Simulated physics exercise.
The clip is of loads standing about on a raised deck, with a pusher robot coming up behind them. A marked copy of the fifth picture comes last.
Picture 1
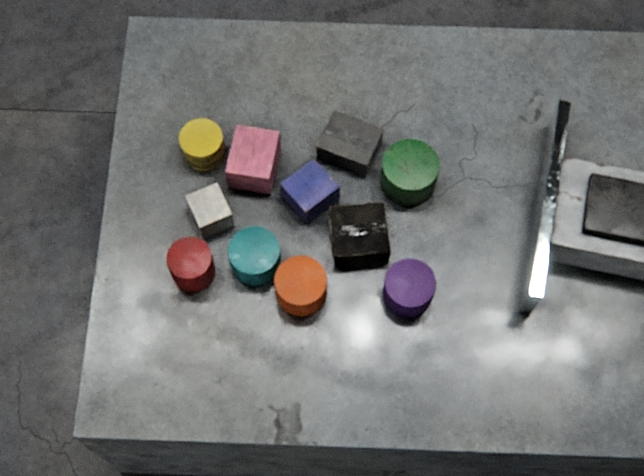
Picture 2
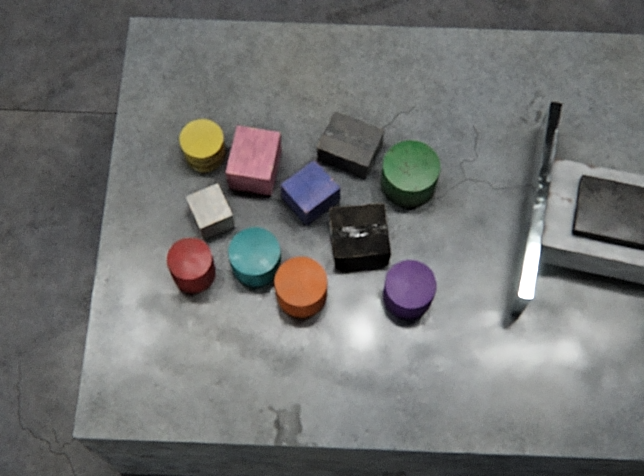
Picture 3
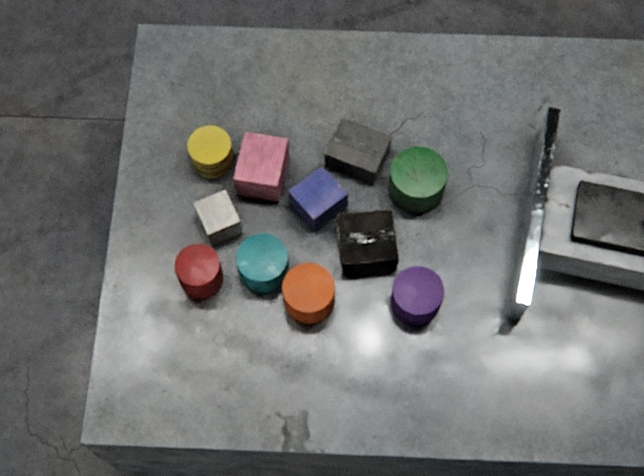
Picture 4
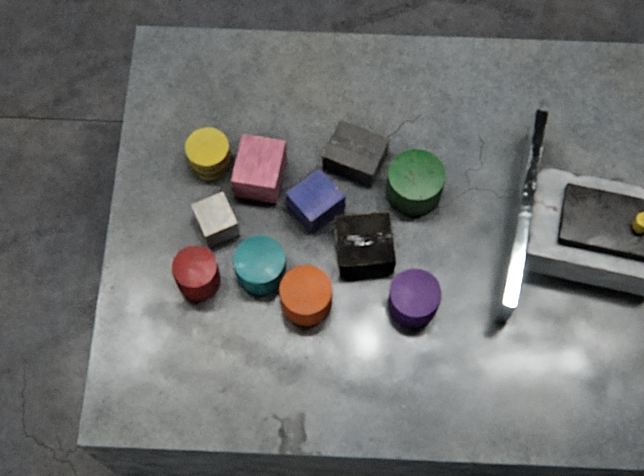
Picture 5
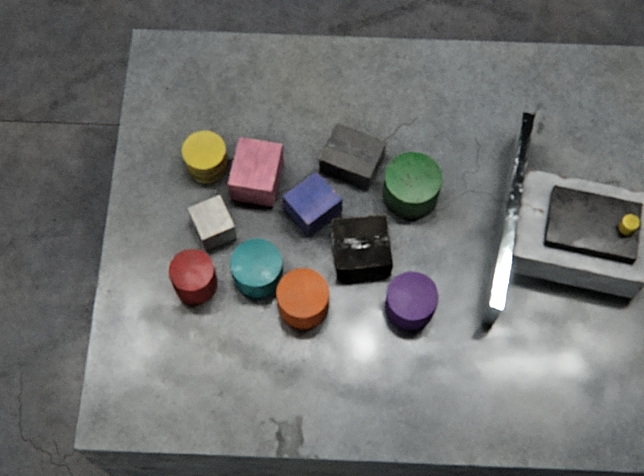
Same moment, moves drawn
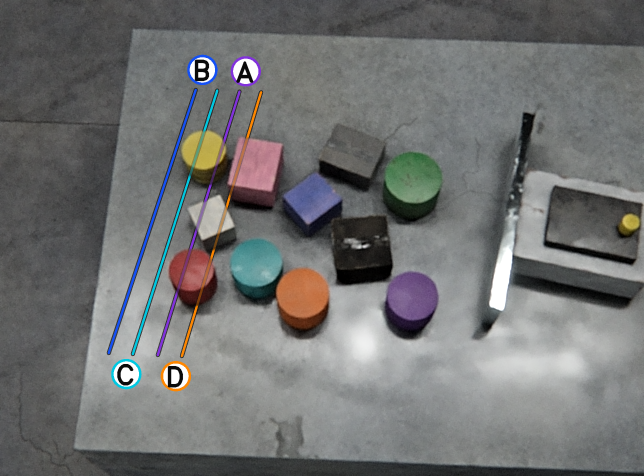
A raised grey slab above a dark, cracked floor is seen from high above, the camera shifting very slightly. On its left and centre stand yellow, green, turquoise, red, orange and purple canisters among pink, blue, white, grey and black boxes, with a pale robot bearing a long upright blade at right. The robot edges left towards the loads, bringing a small yellow knob into view, while they stay put.
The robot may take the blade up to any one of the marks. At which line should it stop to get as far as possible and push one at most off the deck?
No farther than A.
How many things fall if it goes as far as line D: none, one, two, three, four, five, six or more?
In all, none.
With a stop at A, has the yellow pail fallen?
By then, no.
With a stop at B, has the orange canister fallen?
No.
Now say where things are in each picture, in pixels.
In the first picture, white crate (210, 212); grey box (350, 144); turquoise canister (255, 256).
In the second picture, robot (615, 211); purple canister (410, 289).
In the third picture, robot (613, 216); red canister (199, 272).
In the fourth picture, robot (600, 219); blue crate (316, 201).
In the fifth picture, robot (587, 221); pink crate (257, 173); green canister (412, 186); white crate (213, 224).
On the marked copy, A at (201, 216); B at (155, 214); C at (177, 215); D at (224, 217).
With A. Early on, robot (473, 217); grey box (334, 148); orange canister (297, 299).
Further on, robot (359, 213); red canister (149, 292); yellow pail (178, 128).
At the end, robot (272, 210); turquoise canister (105, 265); white crate (114, 216); none fallen.
As for the rest, B drops five; C drops two; D is within the limit but short.
